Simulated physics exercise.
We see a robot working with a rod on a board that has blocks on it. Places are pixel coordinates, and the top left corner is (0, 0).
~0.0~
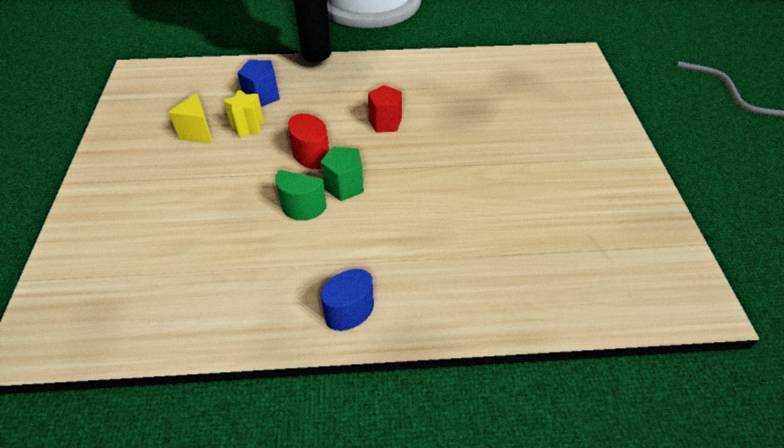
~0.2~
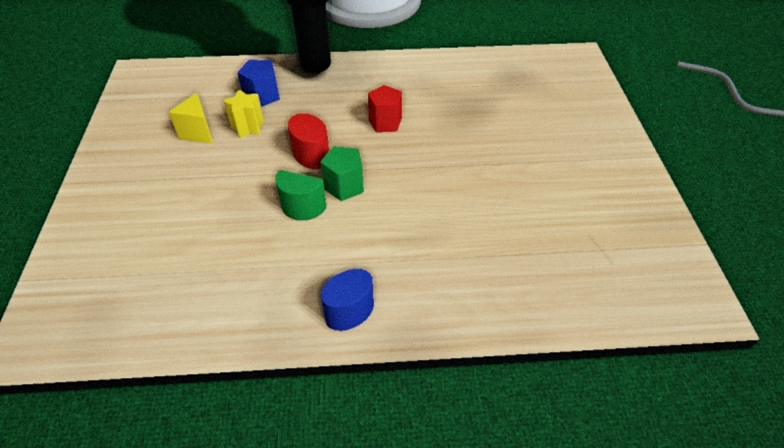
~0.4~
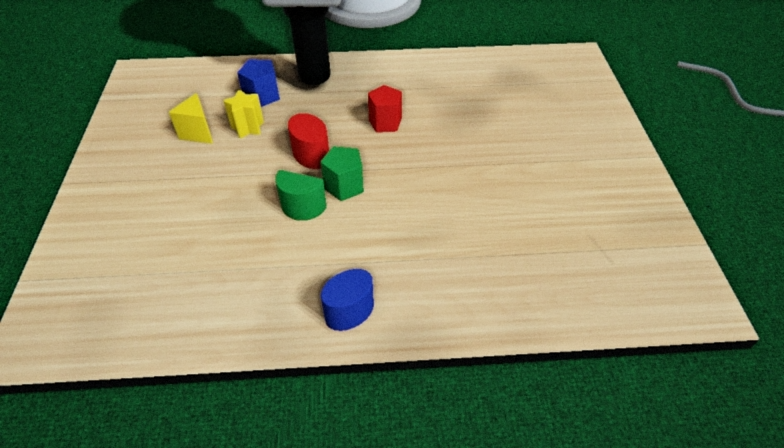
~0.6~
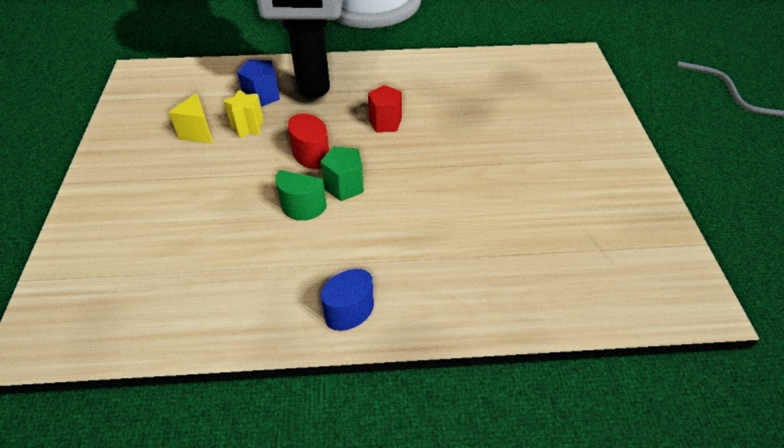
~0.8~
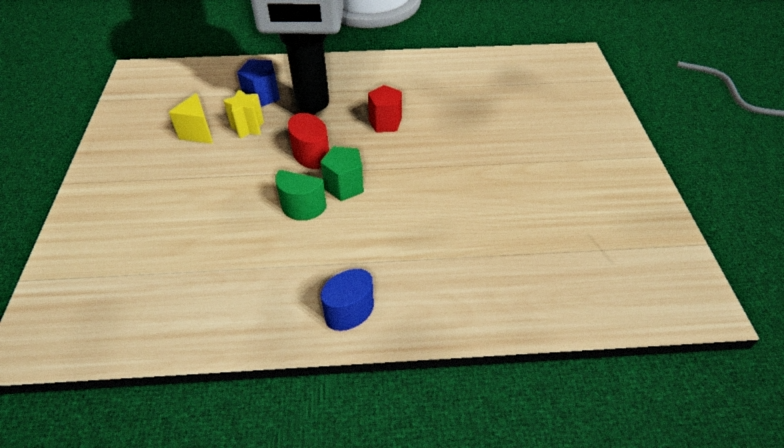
A pale wooden board on a green textured surface is seen from above at an angle by a still camera. Blue, yellow, red and green blocks sit mostly towards the upper left, with a blue one alone near the bottom. A robot's black rod moves slowly from the top edge towards the viewer, between the blue and red blocks, nearing the red oval one, while the blocks stay still.
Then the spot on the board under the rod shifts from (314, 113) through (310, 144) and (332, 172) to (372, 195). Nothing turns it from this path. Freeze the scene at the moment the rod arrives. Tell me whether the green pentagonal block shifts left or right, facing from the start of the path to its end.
It is displaced to the left.
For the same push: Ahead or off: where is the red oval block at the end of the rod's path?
The rod passes it.
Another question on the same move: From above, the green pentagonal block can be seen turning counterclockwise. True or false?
The statement is true.
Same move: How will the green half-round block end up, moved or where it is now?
Moved.
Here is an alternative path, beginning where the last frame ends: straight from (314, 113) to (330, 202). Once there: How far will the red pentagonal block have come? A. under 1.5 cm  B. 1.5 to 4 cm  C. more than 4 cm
The answer is A.
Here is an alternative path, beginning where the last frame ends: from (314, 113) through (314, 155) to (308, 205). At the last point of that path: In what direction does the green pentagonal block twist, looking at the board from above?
Seen from above, its turn is counter-clockwise.
The first path, step by step. One third of the way, rod (308, 135); red oval block (309, 144).
Two thirds of the way, rod (332, 164); green half-round block (292, 191), turned 35° clockwise; red oval block (319, 176), turned 15° clockwise; green pentagonal block (357, 168), turned 35° anticlockwise.
At the end, rod (371, 185); blue pentagonal block in place; green half-round block (291, 193), turned 45° clockwise; red oval block (329, 188), turned 55° clockwise; green pentagonal block (394, 191), turned 30° anticlockwise.
